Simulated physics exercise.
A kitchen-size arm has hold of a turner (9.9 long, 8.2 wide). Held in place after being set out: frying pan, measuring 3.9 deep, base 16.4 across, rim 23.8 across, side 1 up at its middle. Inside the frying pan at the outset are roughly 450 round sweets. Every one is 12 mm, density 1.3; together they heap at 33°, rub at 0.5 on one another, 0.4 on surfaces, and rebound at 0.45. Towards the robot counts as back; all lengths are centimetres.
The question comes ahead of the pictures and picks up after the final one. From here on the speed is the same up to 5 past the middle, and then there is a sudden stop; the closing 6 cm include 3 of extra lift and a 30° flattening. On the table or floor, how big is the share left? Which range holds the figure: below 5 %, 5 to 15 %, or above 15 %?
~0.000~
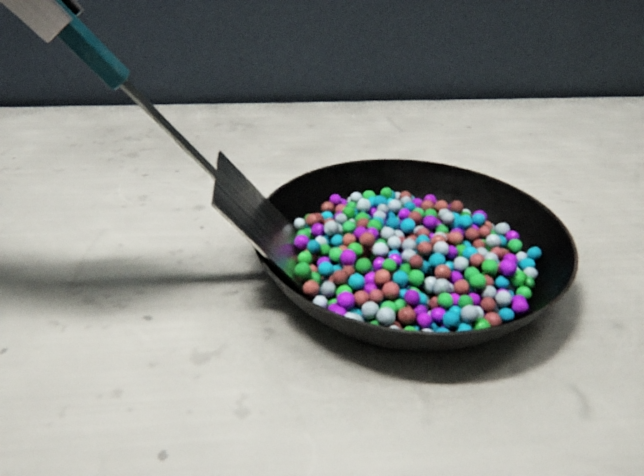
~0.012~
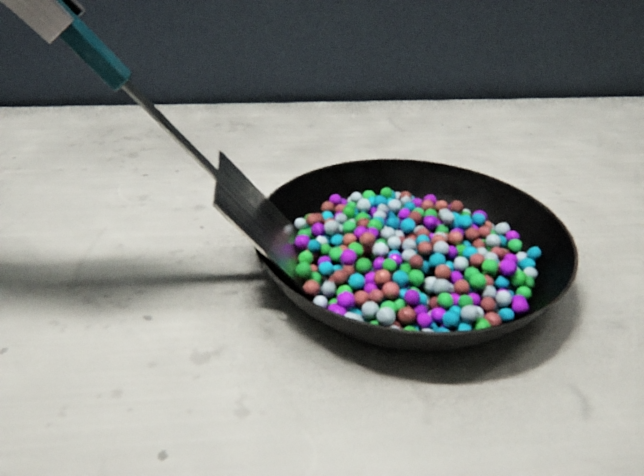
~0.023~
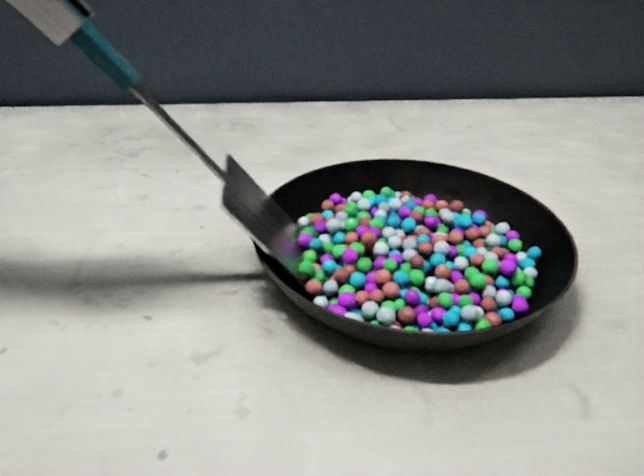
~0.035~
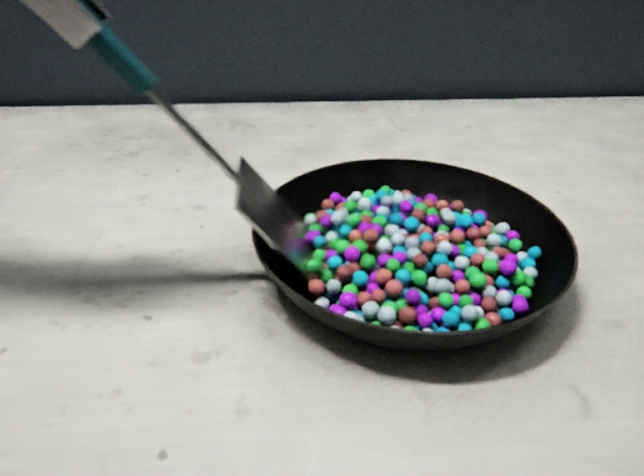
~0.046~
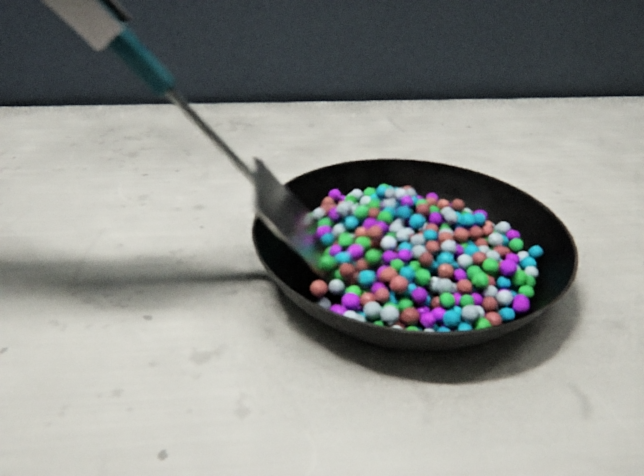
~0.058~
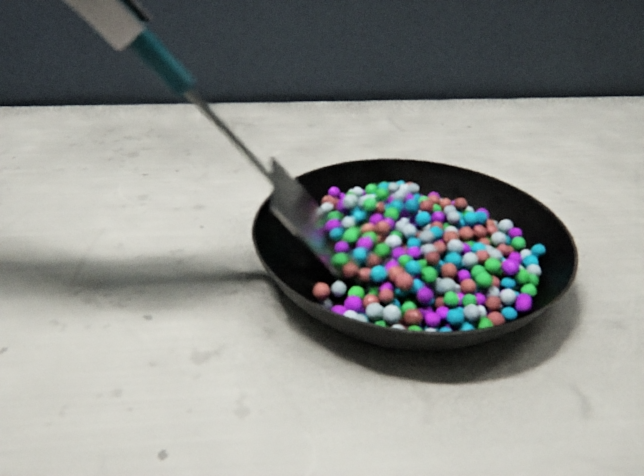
The figure lies within 5 to 15 %.
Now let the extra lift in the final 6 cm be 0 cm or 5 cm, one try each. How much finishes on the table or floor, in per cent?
0 and 15 per cent.
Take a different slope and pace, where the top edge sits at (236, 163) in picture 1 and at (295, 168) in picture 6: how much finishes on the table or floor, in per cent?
15 %.
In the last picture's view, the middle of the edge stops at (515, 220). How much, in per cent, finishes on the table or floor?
30 %.
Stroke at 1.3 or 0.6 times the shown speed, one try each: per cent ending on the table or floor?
Try one about 20 %, try two about 0 %.
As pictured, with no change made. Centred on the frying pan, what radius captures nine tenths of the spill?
Radial distance: Approx. 35 cm.
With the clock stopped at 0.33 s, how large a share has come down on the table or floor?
Some 8 per cent of the load.
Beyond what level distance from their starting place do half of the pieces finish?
Roughly 3 cm.
After 0.09 s, sloping 51°, highest piece 6 above the table; 450 in the frying pan.
After 0.11 s, sloping 40°, highest piece 7 above the table; 450 in the frying pan.
After 0.33 s, sloping 22°, highest piece 6 above the table; 409 in the frying pan, 39 on the table or floor, 2 on the blade or in flight.
After 1.38 s, sloping 22°, highest piece 5 above the table; 405 in the frying pan, 45 on the table or floor.
At rest, 405 in the frying pan, 45 on the table or floor. That is 10 % on the table or floor.
